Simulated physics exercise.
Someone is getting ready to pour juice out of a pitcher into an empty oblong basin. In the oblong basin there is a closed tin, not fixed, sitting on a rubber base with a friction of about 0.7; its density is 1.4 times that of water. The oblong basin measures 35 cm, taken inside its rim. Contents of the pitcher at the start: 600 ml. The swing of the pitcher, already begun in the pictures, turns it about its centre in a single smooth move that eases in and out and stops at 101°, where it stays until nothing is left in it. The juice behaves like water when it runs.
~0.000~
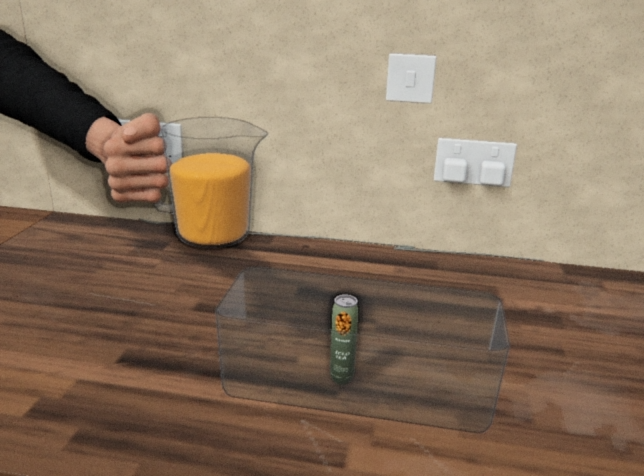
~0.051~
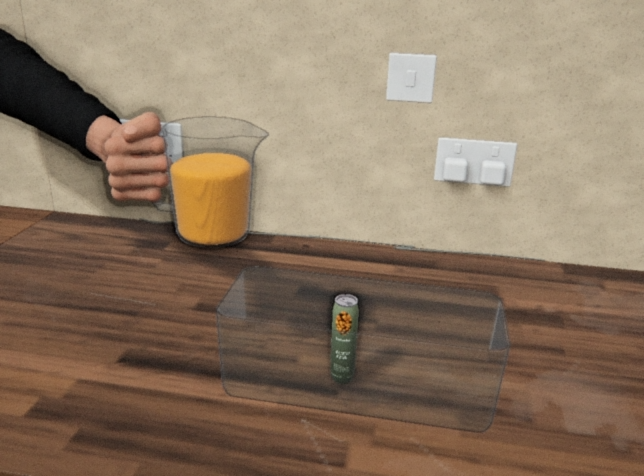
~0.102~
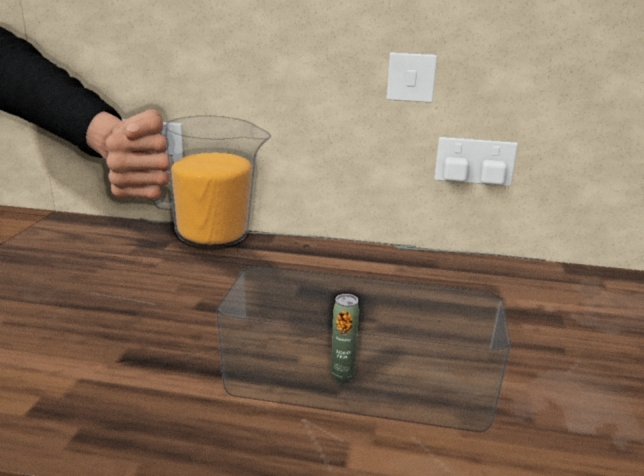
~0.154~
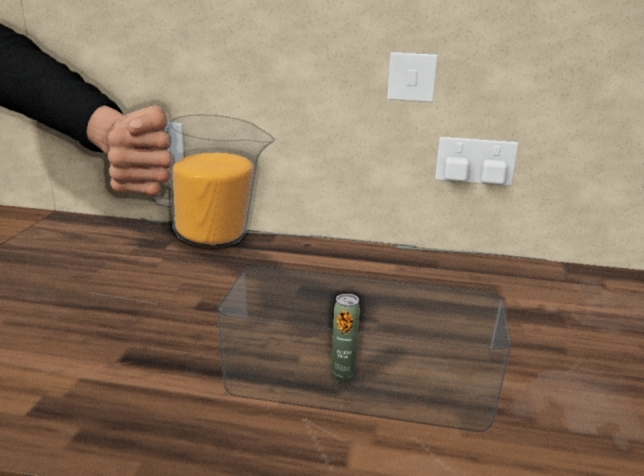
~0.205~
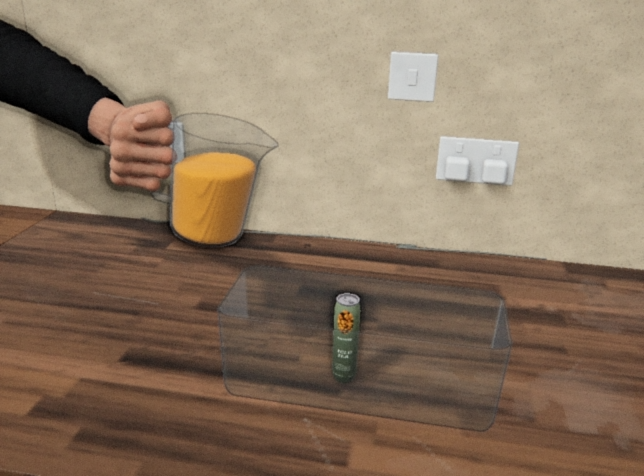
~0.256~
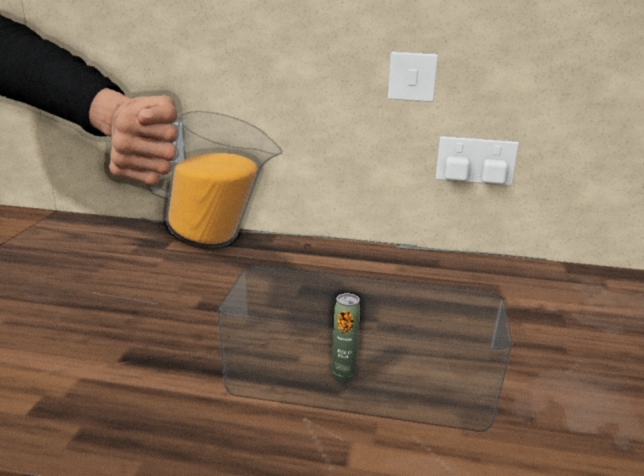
The video shows a hand in a black sleeve holding a clear pitcher of orange juice above a wooden surface, slowly leaning it slightly to the right, while a green tin stands still inside a transparent oblong basin.
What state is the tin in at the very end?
The tin is upright.
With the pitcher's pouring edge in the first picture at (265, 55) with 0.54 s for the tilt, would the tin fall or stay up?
Result: Tin tipped over.
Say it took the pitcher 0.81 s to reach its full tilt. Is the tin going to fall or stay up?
Well, the tin simply holds firm.
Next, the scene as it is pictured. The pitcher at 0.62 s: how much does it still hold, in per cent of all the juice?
I'd put it near 90 percent.
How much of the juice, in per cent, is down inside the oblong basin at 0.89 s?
Value: Approx. 40 %.
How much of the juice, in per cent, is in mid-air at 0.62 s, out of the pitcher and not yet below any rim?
Roughly 10 percent.
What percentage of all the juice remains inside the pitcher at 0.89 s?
Roughly 38 per cent.
Then, 0.62 s in, the tilt is 71° and 91 per cent is still to pour; the tin stands where it began.
Then, 0.89 s in, the tilt is 99° and 37 per cent is still to pour; the tin stands where it began.
Then, 1.17 s in, the tilt is 101° and 5 per cent is still to pour; the tin stands 1 cm from where it began.
Then, 1.48 s in, the tilt is 101° and 0 per cent is still to pour; the tin stands 1 cm from where it began.
Finally, the tin stands 1 cm from where it began.
